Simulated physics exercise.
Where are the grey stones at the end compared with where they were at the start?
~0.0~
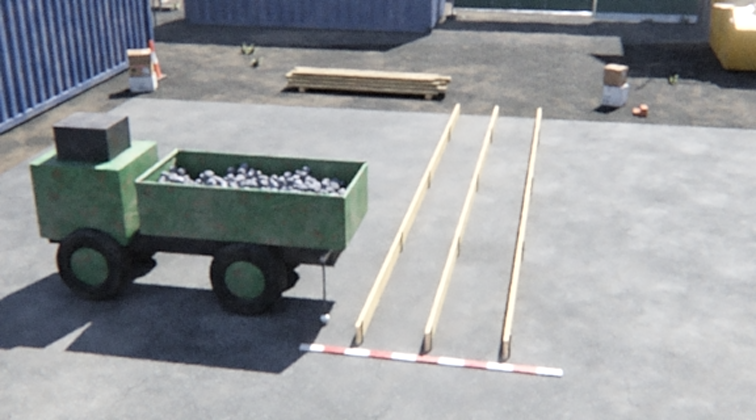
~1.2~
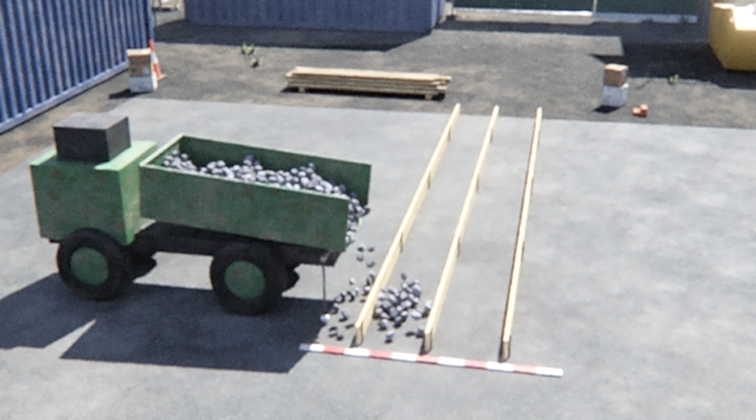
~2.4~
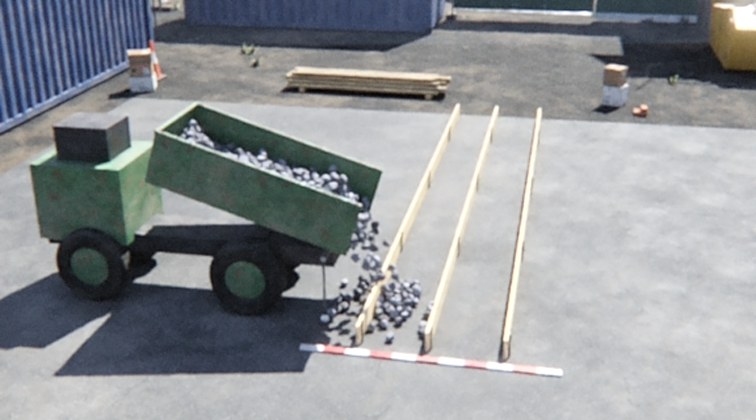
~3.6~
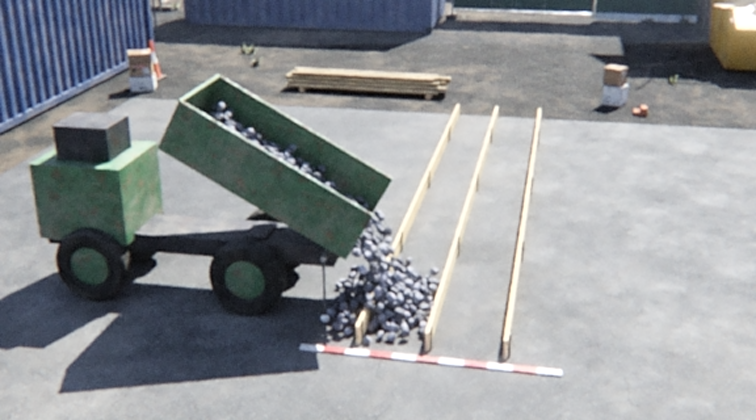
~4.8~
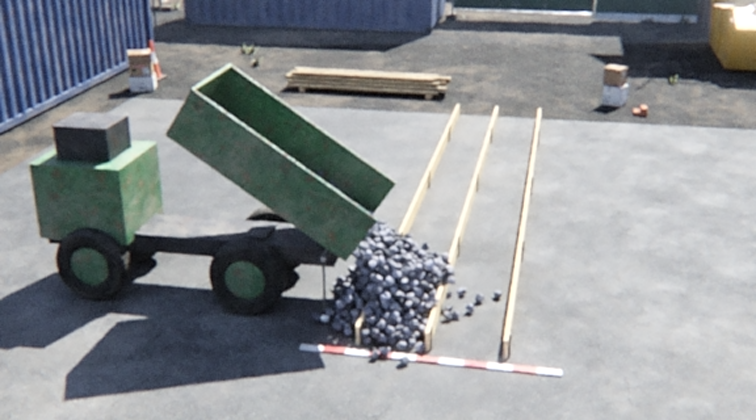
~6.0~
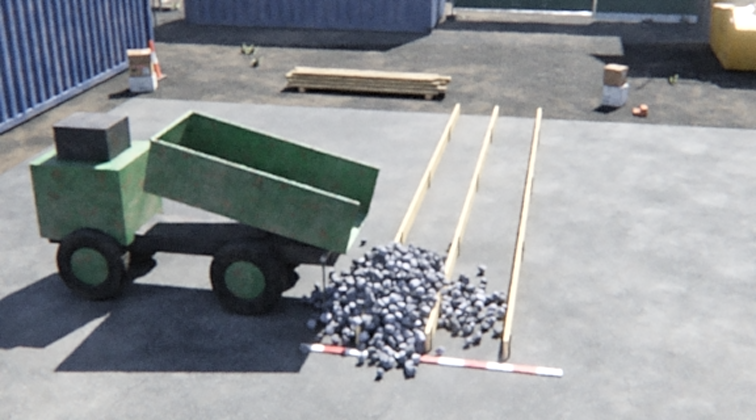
At the start the stones are loaded in the truck's green bed. At the end they lie in a heap on the ground behind it, lower and further right, spread across the near ends of the planks.
Green tipper truck raising its bed, pouring grey stones into a heap across wooden planks, then lowering the empty bed partway.
